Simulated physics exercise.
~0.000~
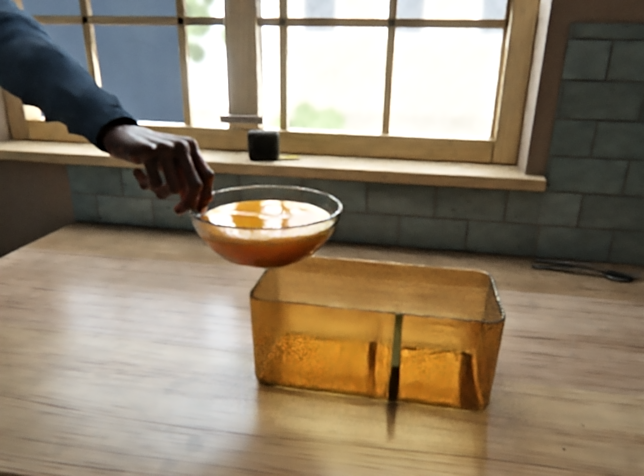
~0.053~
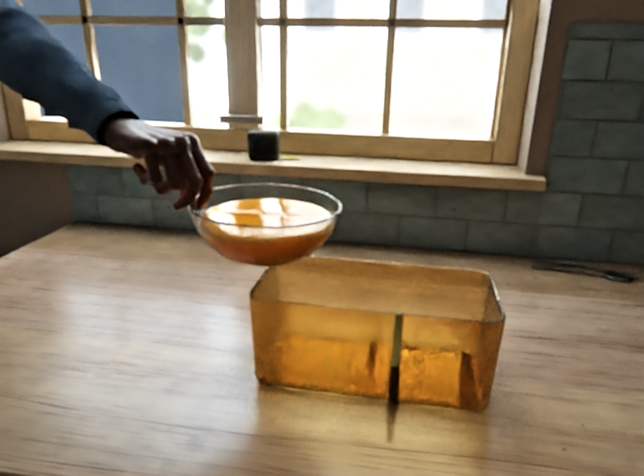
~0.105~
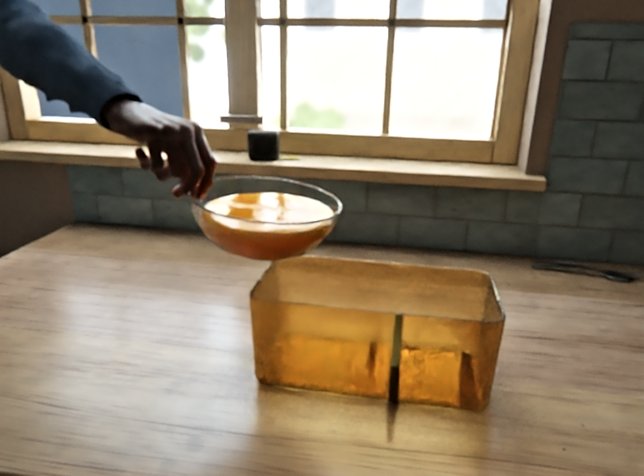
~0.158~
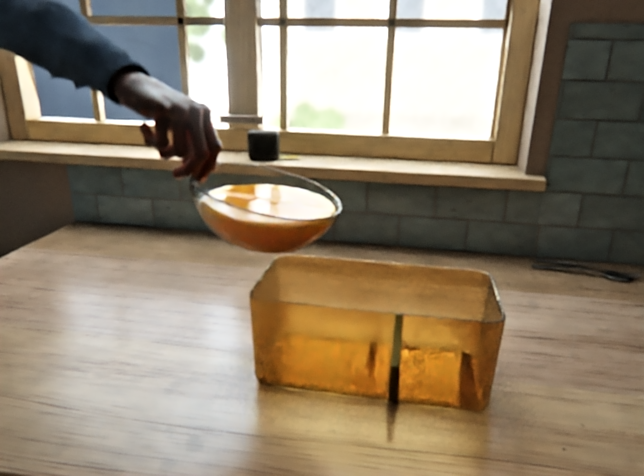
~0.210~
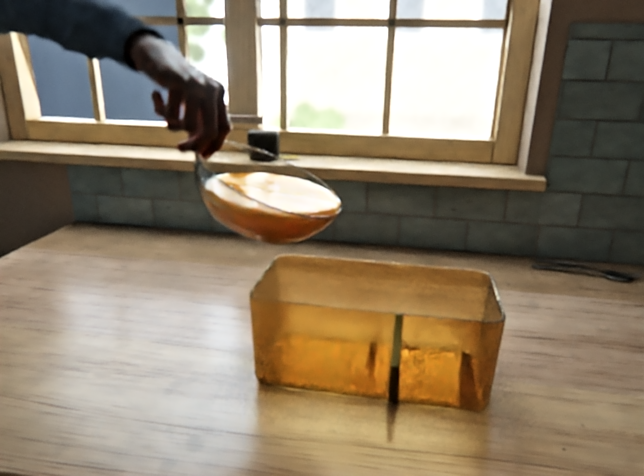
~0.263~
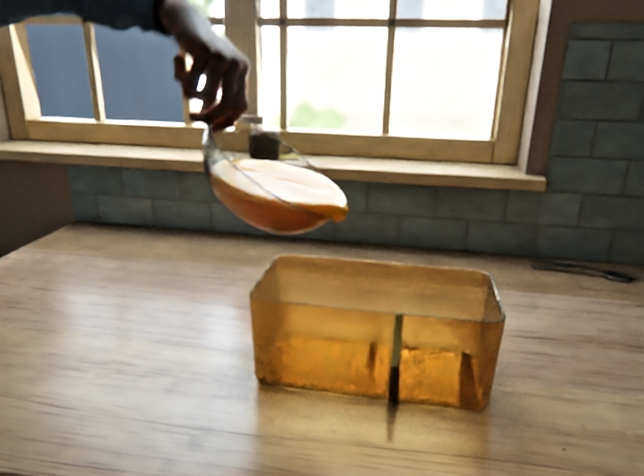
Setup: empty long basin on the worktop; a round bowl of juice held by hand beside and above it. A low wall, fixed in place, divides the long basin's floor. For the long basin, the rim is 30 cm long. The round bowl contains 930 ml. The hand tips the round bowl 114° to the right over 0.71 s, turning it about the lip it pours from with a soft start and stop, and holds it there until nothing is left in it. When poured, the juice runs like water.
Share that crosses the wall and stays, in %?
60 %.
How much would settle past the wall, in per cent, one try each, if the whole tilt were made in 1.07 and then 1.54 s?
About 70 %, then about 80 %.
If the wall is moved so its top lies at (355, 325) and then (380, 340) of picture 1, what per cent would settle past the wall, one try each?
Respectively 80 and 65 %.
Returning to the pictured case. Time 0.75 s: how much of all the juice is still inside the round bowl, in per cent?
Around 0 percent of it.
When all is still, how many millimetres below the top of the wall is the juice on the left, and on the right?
About 36 mm left, about 14 mm right.
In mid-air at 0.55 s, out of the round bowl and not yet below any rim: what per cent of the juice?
Near 62 per cent at that moment.
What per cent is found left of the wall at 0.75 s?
The fraction is near 14 percent.
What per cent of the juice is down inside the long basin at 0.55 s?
Around 30%.
By 0.55 s the tilt is 100° and 9 per cent is still to pour, 5 is left of the wall and 24 right of it.
By 0.75 s the tilt is 114° and 0 per cent is still to pour, 13 is left of the wall and 61 right of it.
By 0.97 s the tilt is 114° and 1 per cent is still to pour, 19 is left of the wall and 57 right of it.
By 1.21 s the tilt is 114° and 0 per cent is still to pour, 31 is left of the wall and 62 right of it.
At rest 33 per cent lies left of the wall, 60 right of it and 8 outside.
